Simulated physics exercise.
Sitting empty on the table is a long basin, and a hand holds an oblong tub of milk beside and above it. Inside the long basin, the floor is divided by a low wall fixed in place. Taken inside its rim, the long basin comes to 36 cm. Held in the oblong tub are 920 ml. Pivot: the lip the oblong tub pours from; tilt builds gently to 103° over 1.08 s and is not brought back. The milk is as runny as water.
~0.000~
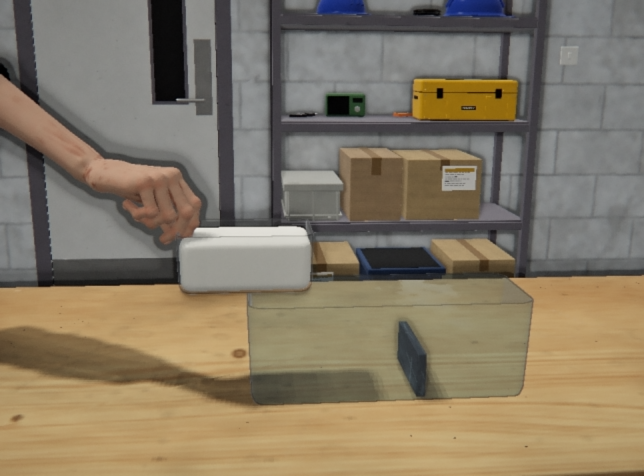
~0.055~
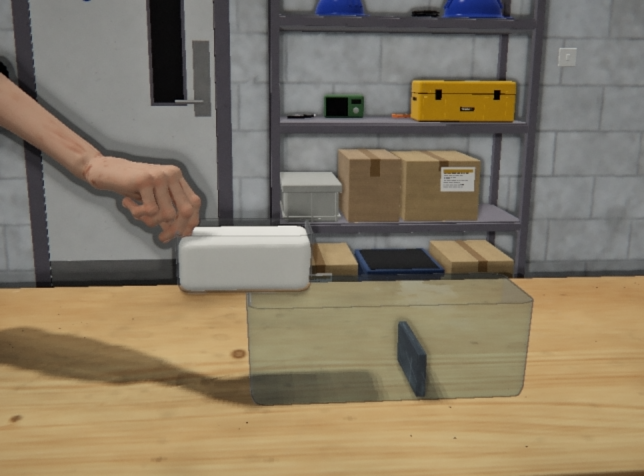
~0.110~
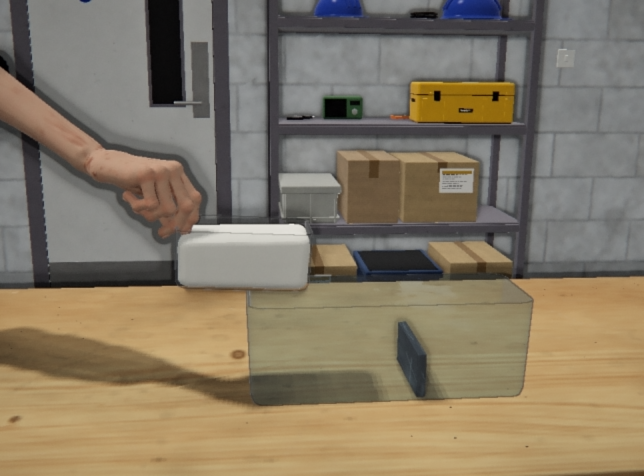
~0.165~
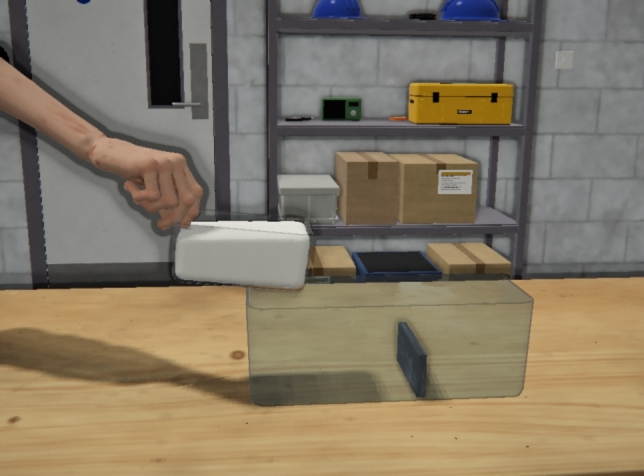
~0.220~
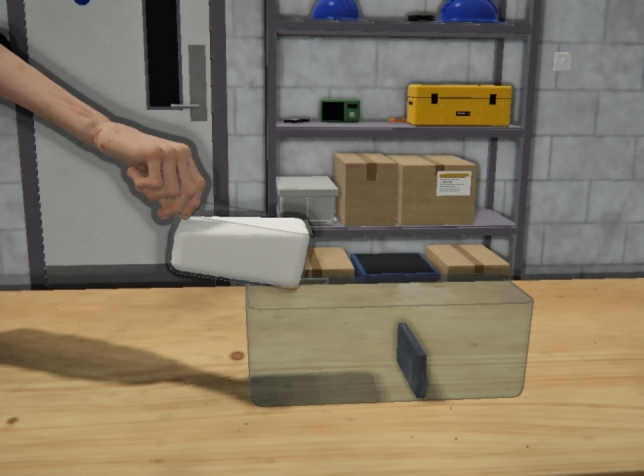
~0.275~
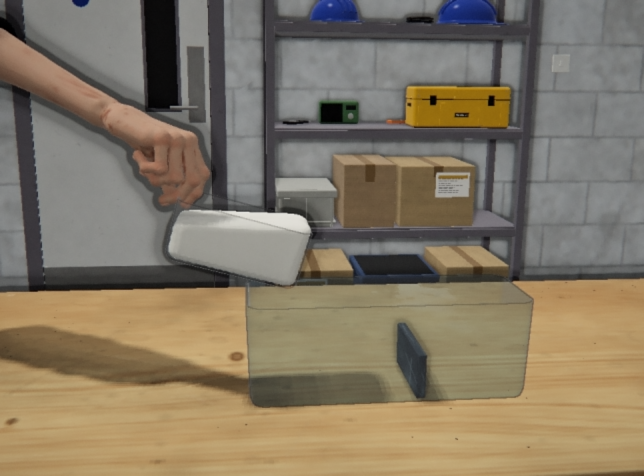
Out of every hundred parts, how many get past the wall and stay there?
About 14 out of 100.
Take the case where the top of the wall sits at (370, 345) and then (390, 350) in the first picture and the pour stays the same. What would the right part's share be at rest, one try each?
One try each: Around 70 percent and then around 55 percent.
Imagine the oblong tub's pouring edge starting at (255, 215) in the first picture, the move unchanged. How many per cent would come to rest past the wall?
5 %.
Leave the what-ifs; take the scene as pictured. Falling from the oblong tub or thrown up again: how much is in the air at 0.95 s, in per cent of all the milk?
Near 7 percent.
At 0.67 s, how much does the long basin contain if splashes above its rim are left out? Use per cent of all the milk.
I'd estimate some 18 percent of the liquid.
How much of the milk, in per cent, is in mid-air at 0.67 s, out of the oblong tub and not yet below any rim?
About 40 per cent.
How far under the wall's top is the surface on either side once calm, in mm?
About 32 mm left, about 50 mm right.
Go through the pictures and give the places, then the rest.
The first frame shows tilt 0°; pouring edge (310, 228); surface from (182, 236) to (308, 235); the long basin's rim runs from (248, 294) to (518, 288); the wall's top is at (412, 338).
The second frame shows tilt 1°; pouring edge (310, 228); surface from (181, 236) to (307, 234).
The third frame shows tilt 3°; pouring edge (309, 228); surface from (181, 234) to (307, 232).
The fourth frame shows tilt 6°; pouring edge (309, 228); surface from (179, 230) to (307, 229).
The fifth frame shows tilt 10°; pouring edge (309, 229); surface from (178, 225) to (307, 225).
The sixth frame shows tilt 16°; pouring edge (308, 229); surface from (177, 218) to (306, 225); 2 per cent is over the edge.
By 0.67 s the tilt is 70° and 40 per cent is still to pour, 19 is left of the wall and 0 right of it.
By 0.95 s the tilt is 100° and 7 per cent is still to pour, 63 is left of the wall and 14 right of it.
By 1.25 s the tilt is 103° and 0 per cent is still to pour, 74 is left of the wall and 14 right of it.
By 1.58 s the tilt is 103° and 0 per cent is still to pour, 75 is left of the wall and 14 right of it.
At rest 75 per cent lies left of the wall, 14 right of it and 11 outside.
